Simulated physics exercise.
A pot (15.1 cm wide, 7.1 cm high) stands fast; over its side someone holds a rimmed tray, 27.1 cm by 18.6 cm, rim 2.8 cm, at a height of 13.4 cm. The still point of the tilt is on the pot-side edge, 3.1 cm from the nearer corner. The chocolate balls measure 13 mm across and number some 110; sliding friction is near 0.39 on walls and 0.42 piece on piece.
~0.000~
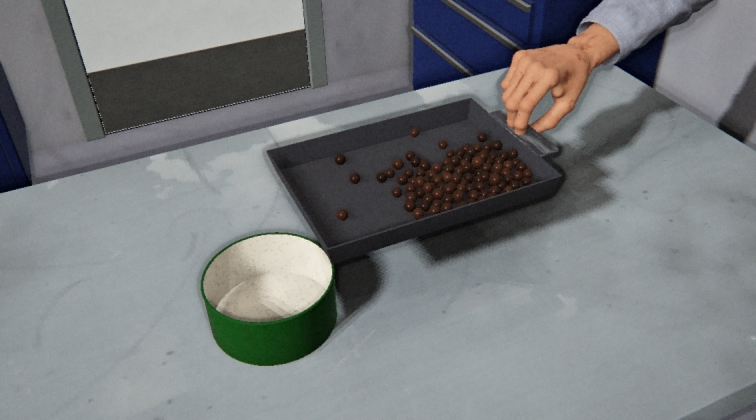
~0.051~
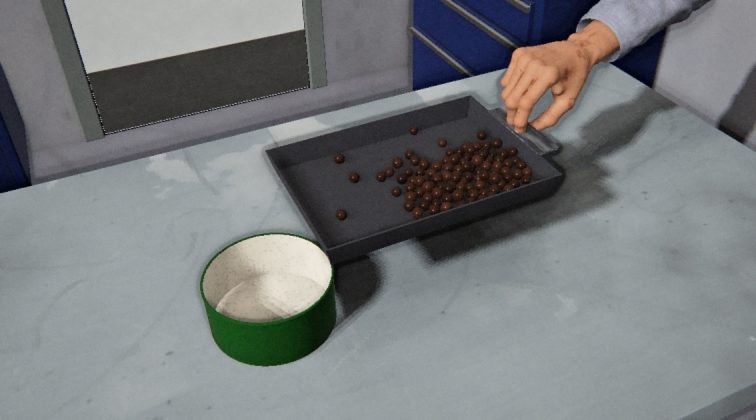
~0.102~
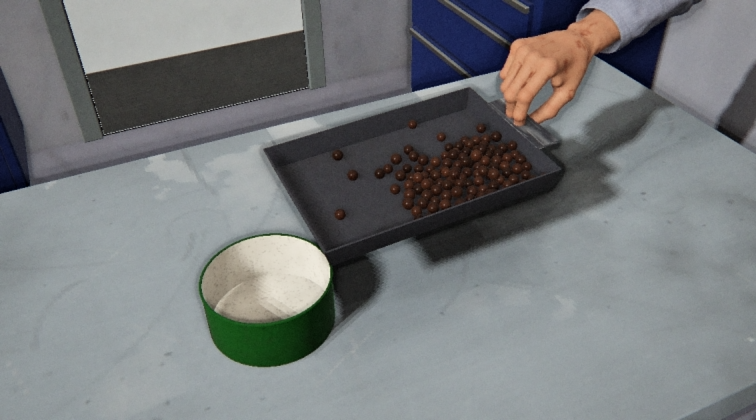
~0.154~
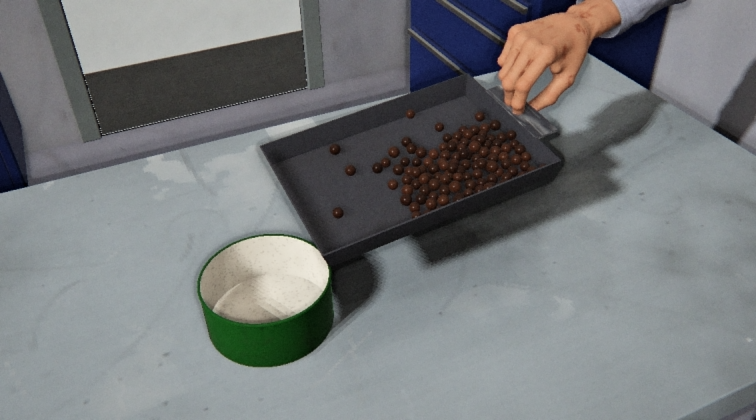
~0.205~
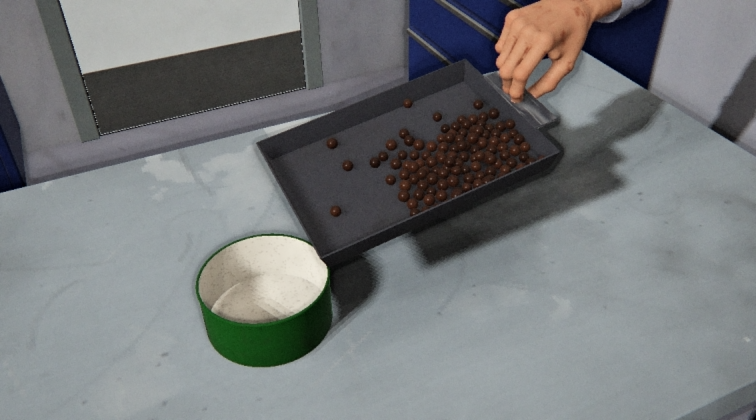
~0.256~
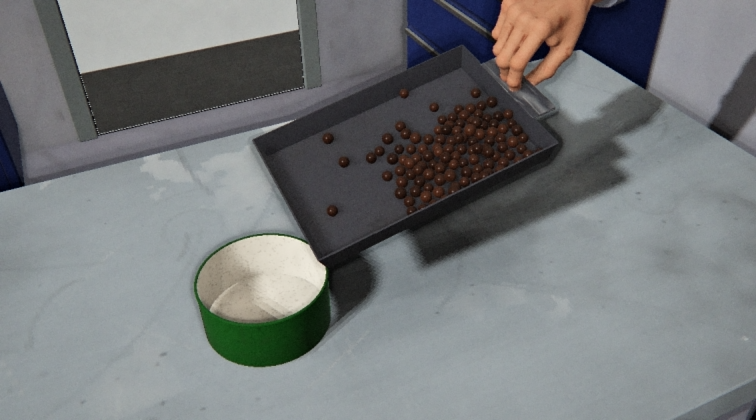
On a grey marbled worktop, a hand slowly raising the right end of a dark tray of brown balls beside a green pot.
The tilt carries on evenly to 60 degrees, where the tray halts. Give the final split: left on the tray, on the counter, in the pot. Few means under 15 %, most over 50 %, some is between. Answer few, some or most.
Tray most, counter some, pot few.
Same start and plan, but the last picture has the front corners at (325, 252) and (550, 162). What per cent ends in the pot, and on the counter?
Pot 0, counter 5.
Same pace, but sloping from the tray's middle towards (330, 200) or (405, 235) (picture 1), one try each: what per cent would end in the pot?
About 15 and 0 per cent.
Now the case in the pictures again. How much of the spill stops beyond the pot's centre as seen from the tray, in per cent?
About 60 per cent.
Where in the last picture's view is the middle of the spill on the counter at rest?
At about (307, 413).
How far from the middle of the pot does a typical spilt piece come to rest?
Roughly 16 cm.
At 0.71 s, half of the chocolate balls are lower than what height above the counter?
About 20 cm.
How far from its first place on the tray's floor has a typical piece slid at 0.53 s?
Roughly 5 cm.
Then, at 0.53 s, tilt 38 degrees; the tray holds 100 %, the pot 0 %.
After 0.71 s, tilt 52 degrees; the tray holds 100 %, the pot 0 %.
After 1.01 s, tilt 60 degrees; the tray holds 90 %, the pot 0 %.
By 2.4 s all is still; tray 70 %, counter 25 %, pot 5 %.
